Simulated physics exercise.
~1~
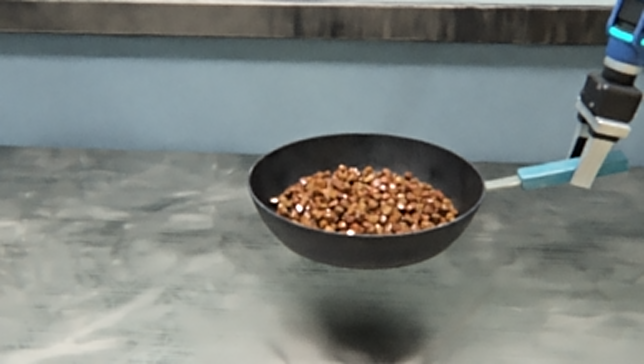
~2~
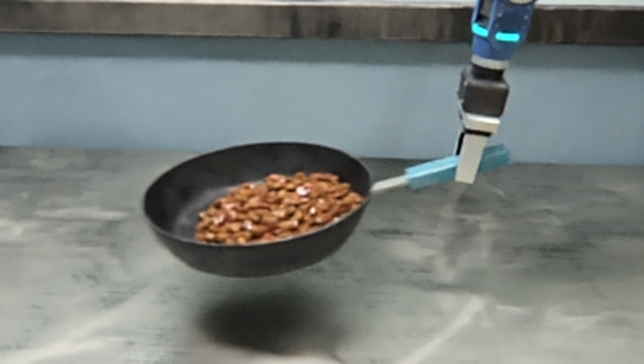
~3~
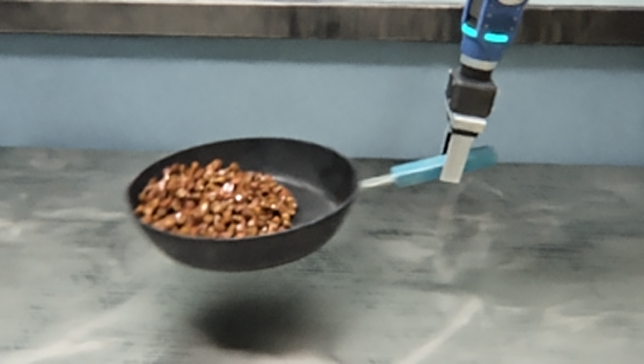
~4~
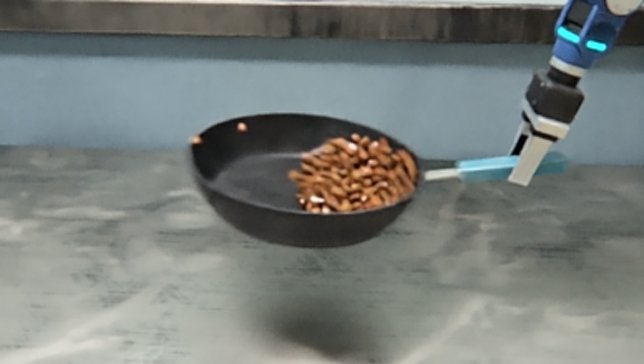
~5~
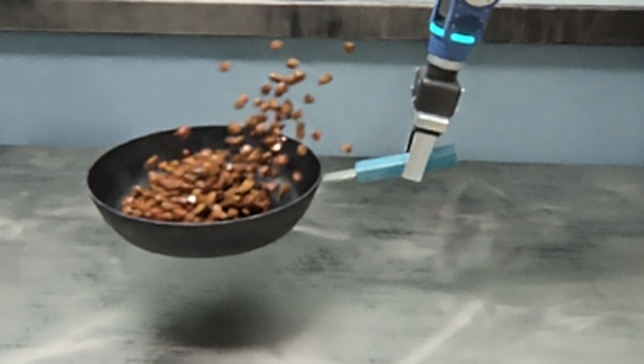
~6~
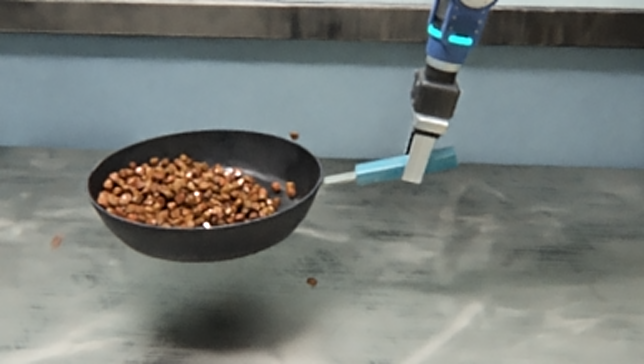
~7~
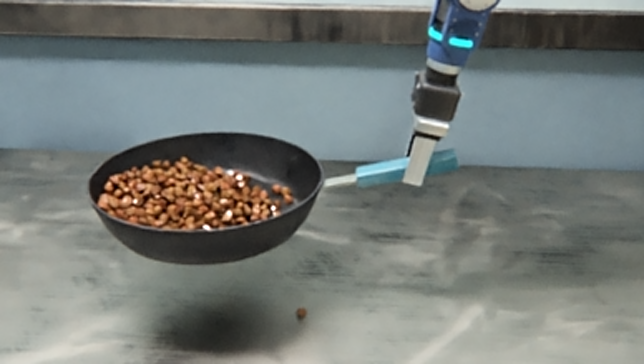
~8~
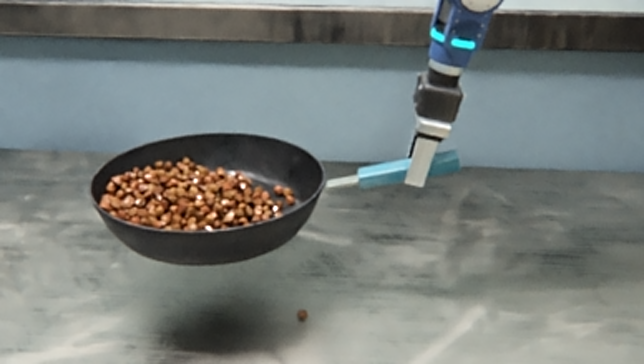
We see a robot arm holding a dark frying pan of brown pellets above a grey table, swinging it left, right and left again, tossing some pellets up; most land back in the pan, which then stays still, with one stray pellet visible below.
